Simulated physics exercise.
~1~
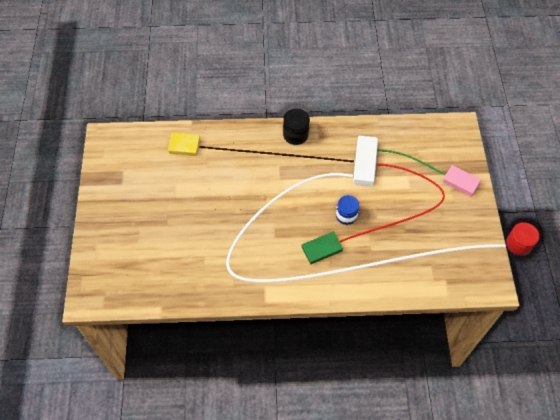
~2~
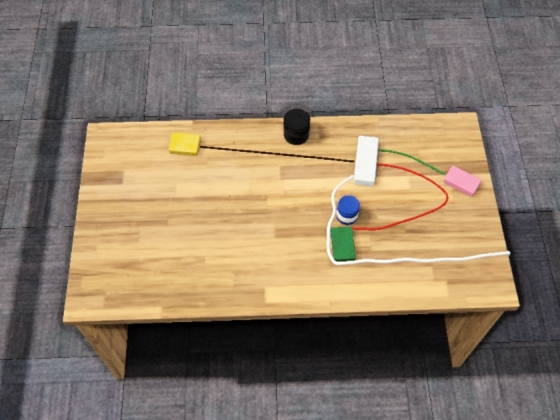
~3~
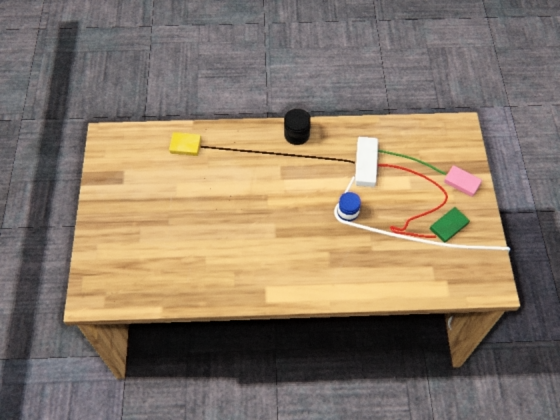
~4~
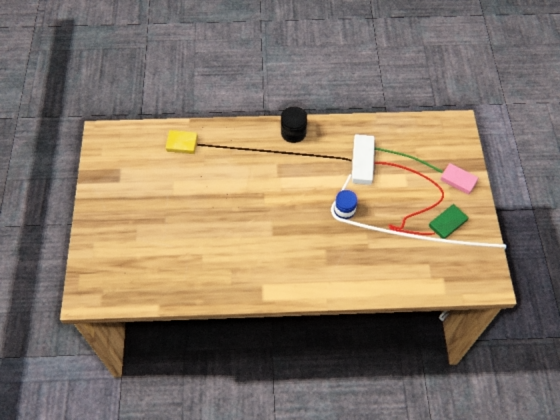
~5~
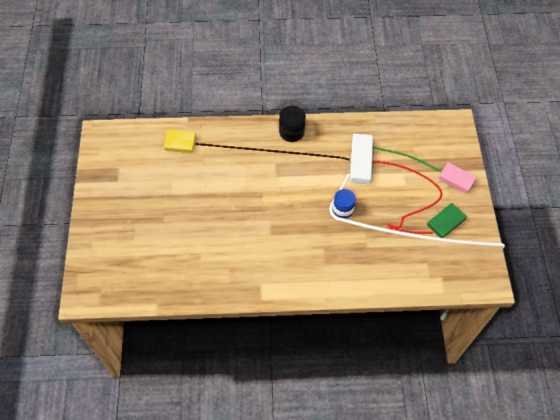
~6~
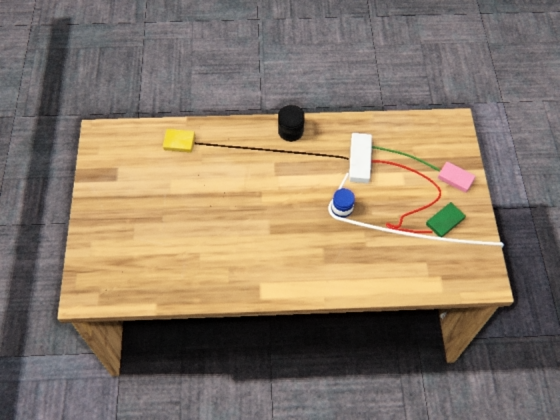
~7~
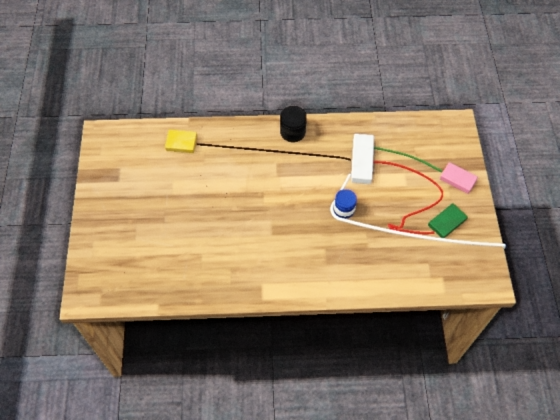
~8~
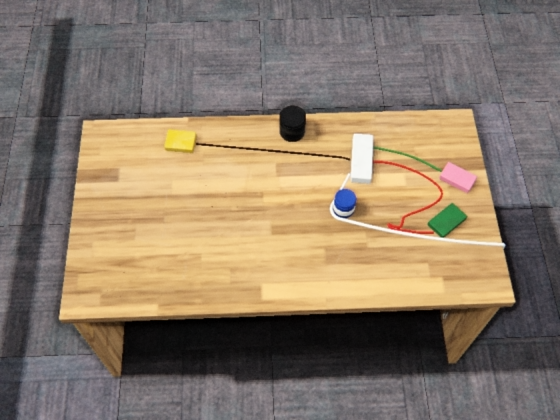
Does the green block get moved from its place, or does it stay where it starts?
The green block gets moved from its place and ends up farther right, near the pink block. The black tub, the yellow block and the white strip stay about where they were.
A red object drops off the table's right edge, and its white cable drags a green block right.
